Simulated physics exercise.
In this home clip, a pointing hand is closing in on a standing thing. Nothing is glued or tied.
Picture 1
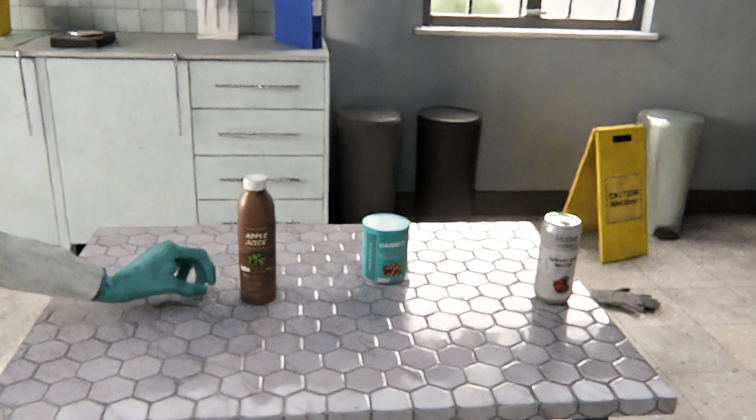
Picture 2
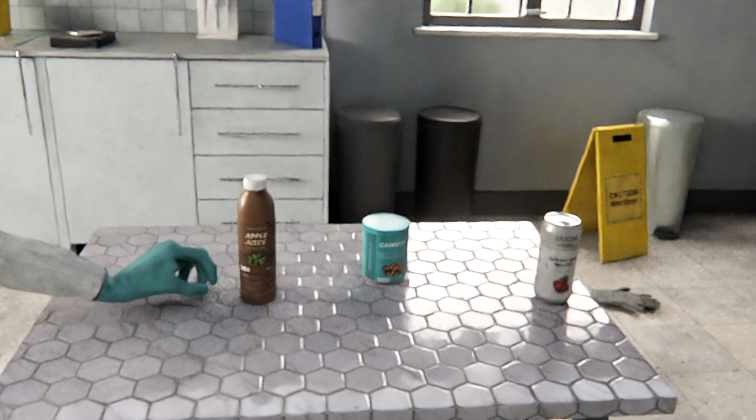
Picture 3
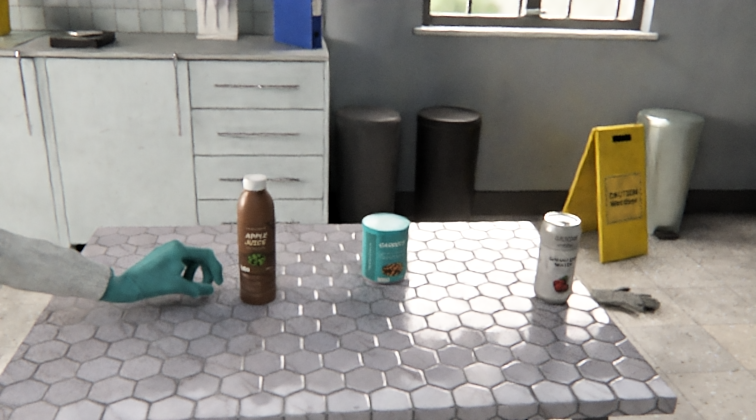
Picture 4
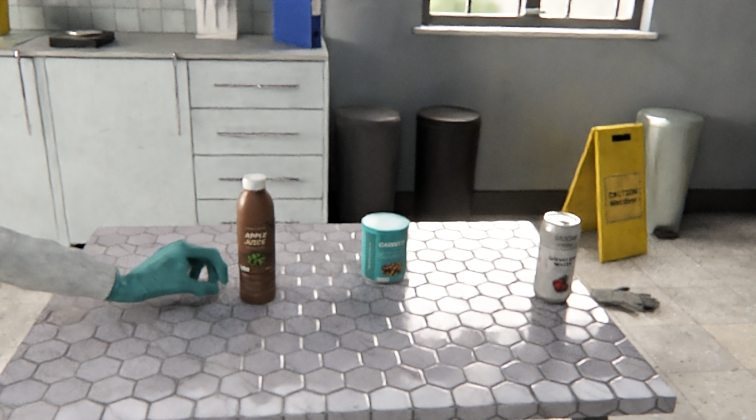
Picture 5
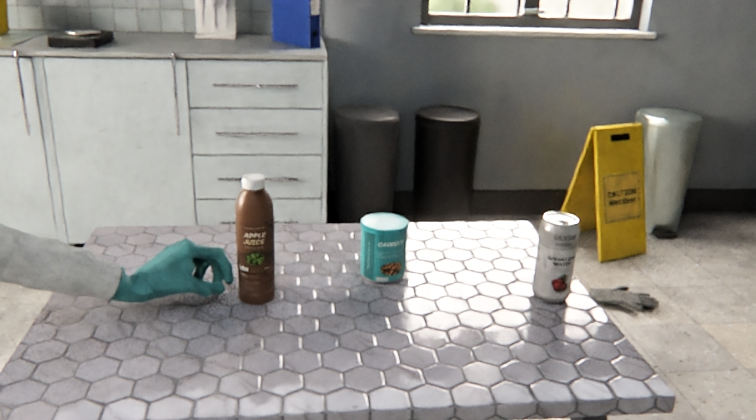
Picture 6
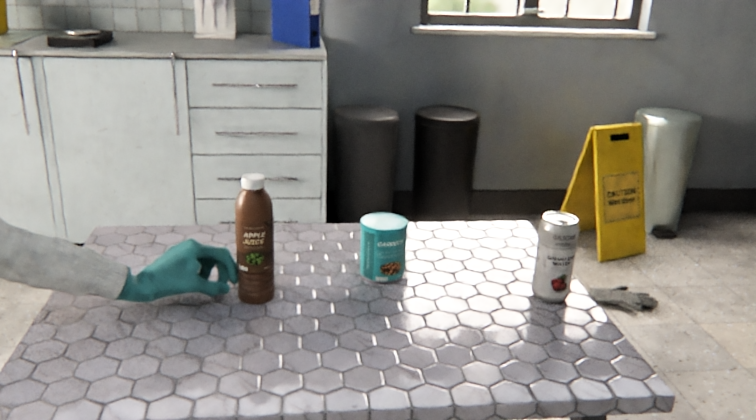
A teal-gloved hand, its fingers curled, slides slowly a short way right across a hexagon-tiled table toward a standing brown bottle, while the bottle, a teal canister and a white can stay still.
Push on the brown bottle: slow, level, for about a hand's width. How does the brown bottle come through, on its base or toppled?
Ah, it holds up this time.
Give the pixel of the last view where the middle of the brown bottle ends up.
It finishes at around (328, 237).
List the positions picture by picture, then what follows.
The first frame shows brown bottle (257, 239).
The second frame shows brown bottle (257, 239).
The third frame shows brown bottle (257, 239).
The fourth frame shows brown bottle (256, 239).
The fifth frame shows brown bottle (255, 239).
The sixth frame shows brown bottle (255, 238).
Then, 0.80 s after the last picture, brown bottle slid about its own width near (291, 237).
Then, 1.50 s after the last picture, brown bottle slid well along near (325, 237).
At rest, moved from the start, brown bottle. Seen from the same camera at the end, brown bottle near (328, 237).
